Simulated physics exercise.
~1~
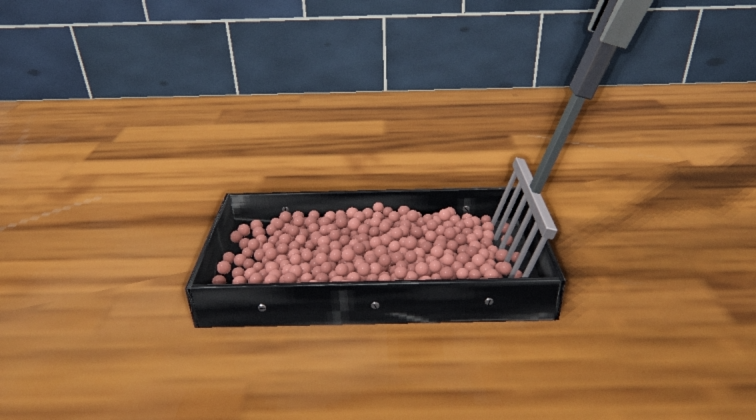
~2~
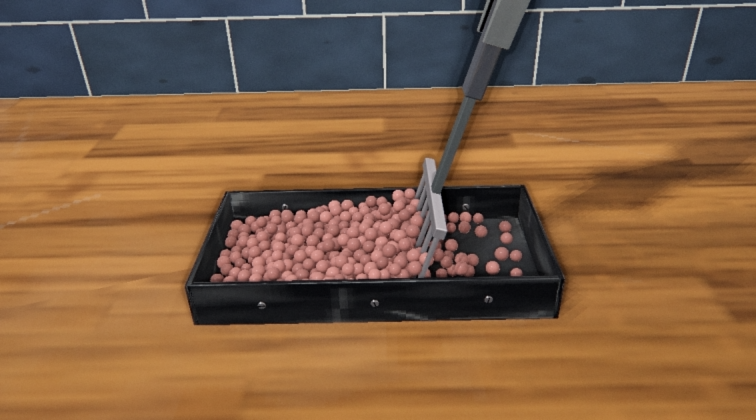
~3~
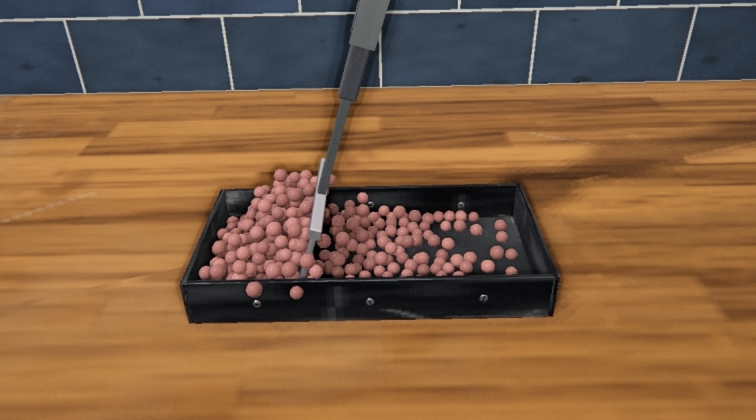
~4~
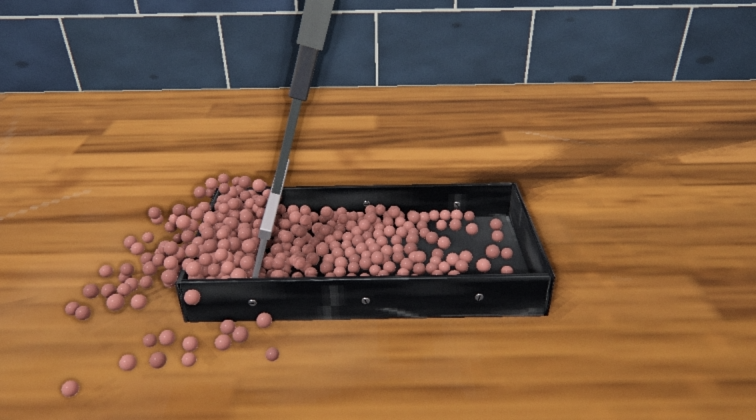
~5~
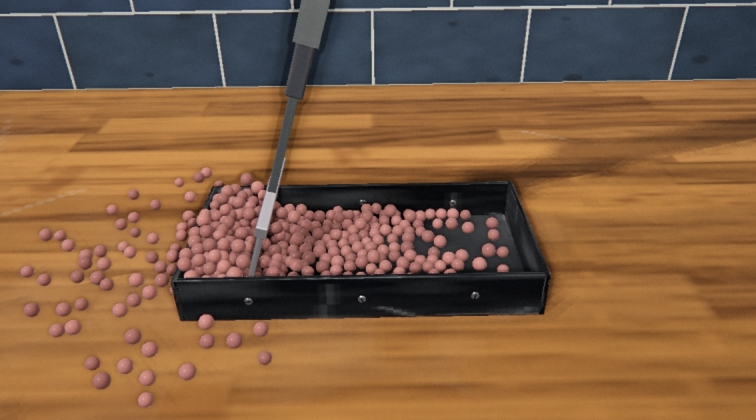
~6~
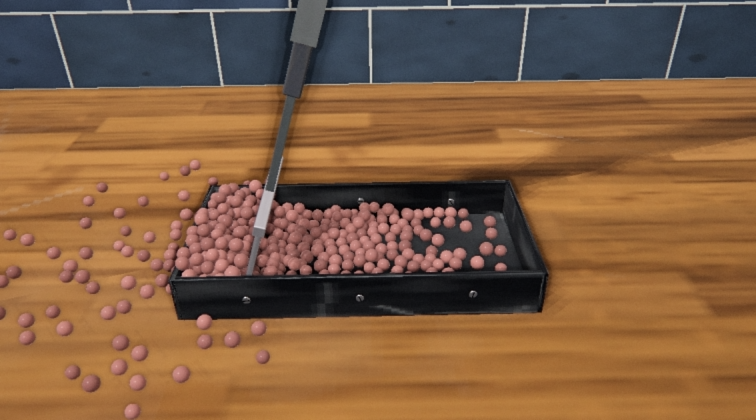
On a wooden countertop in front of a blue tiled wall, a shallow black tray holds a heap of small pink beads, with a grey fork-like tool standing at its right end. The tool sweeps left through the tray, pushing the beads ahead of it while some slip behind. They pile up high against the left end, and a few begin to drop over the front edge. As the tool pushes farther, many spill over the left end and scatter across the counter. The tool then stops near that end, with loose beads spread out to the left and most still in the tray.
